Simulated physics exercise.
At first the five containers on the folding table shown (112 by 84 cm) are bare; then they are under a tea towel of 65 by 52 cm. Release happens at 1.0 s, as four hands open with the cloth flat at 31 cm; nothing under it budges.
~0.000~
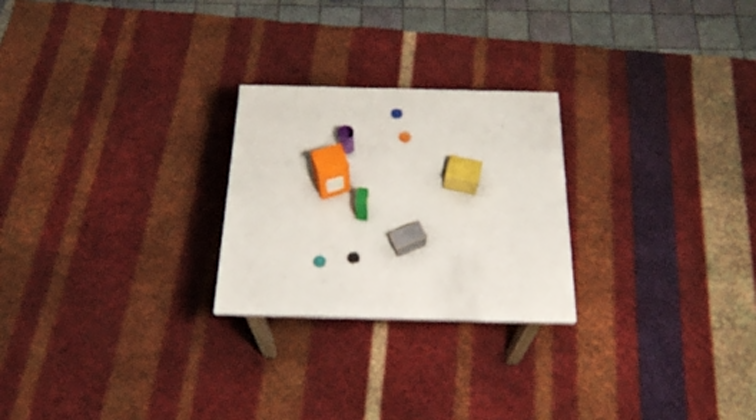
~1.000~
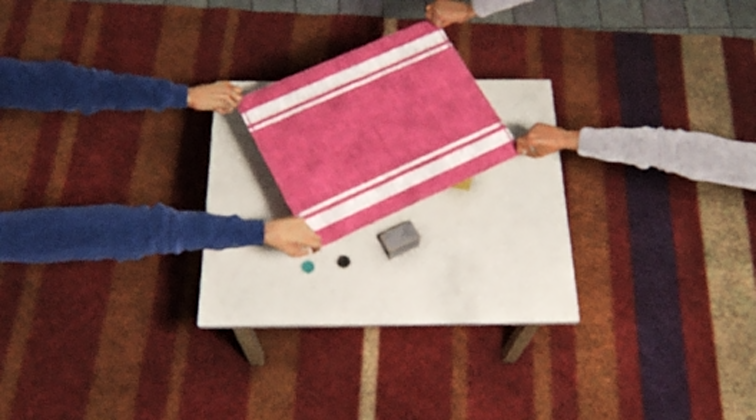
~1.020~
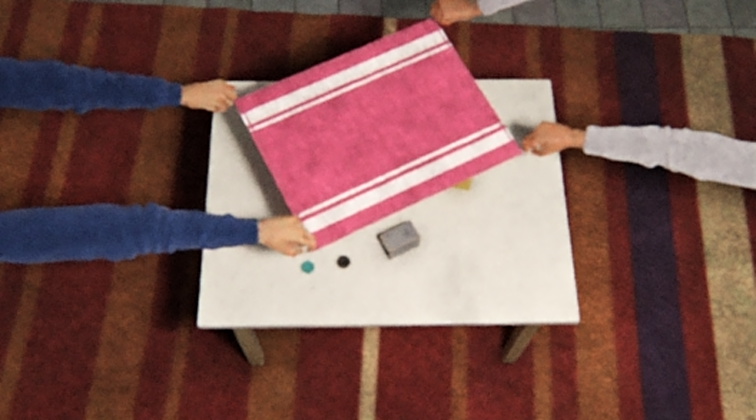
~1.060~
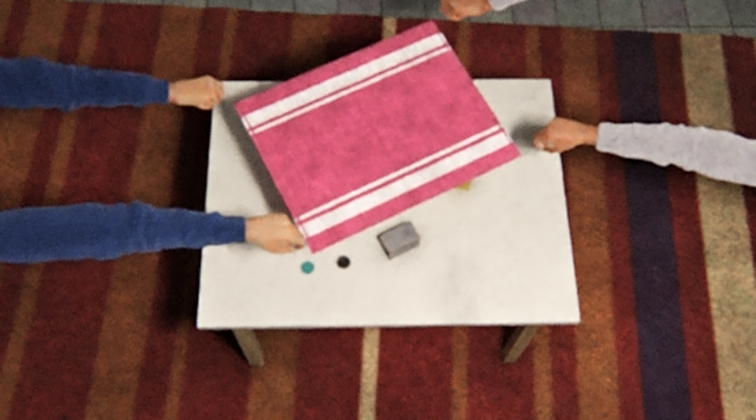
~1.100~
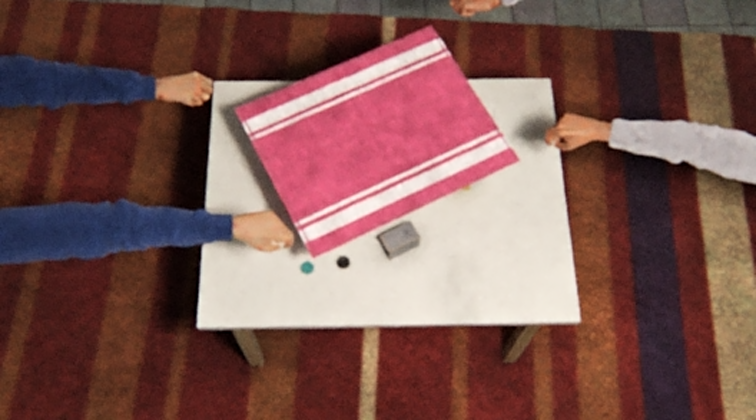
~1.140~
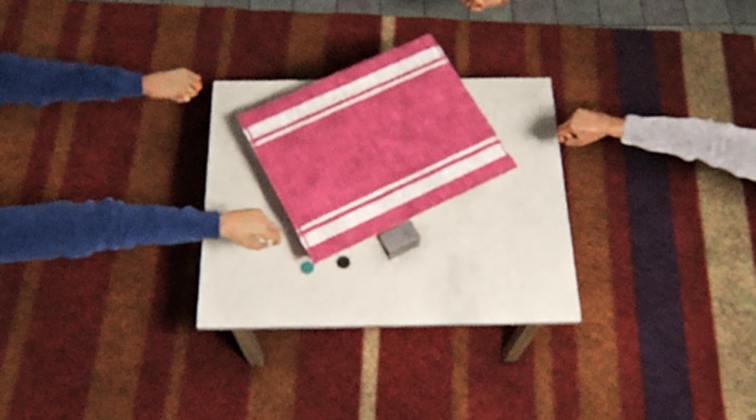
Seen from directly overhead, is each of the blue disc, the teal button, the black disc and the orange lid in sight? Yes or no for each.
Answers: Blue disc - no; teal button - yes; black disc - yes; orange lid - no.
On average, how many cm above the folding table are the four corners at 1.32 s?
Roughly 2 centimetres up.
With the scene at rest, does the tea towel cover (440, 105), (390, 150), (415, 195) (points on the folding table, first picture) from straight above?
Once it rests, the first one is in plain sight, the second is out of sight and the third is out of sight.
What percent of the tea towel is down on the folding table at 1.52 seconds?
Share in contact: About 20 per cent.
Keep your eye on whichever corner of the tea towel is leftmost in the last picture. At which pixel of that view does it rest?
(283, 177).
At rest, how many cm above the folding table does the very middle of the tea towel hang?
Around 9 cm up.
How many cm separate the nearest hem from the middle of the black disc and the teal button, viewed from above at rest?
Roughly 4 cm, then 4 cm.
By 1.3 s, 10 % of it is down, spanning 65 by 60 cm, above blue disc, orange lid.
By 1.5 s, 20 % of it is down, spanning 66 by 61 cm, above blue disc, orange lid.
By 1.7 s, 20 % of it is down, spanning 66 by 62 cm, above blue disc, orange lid.
By 1.9 s, 20 % of it is down, spanning 66 by 62 cm, above blue disc, orange lid.
By 2.7 s, 20 % of it is down, spanning 66 by 62 cm, above blue disc, orange lid.
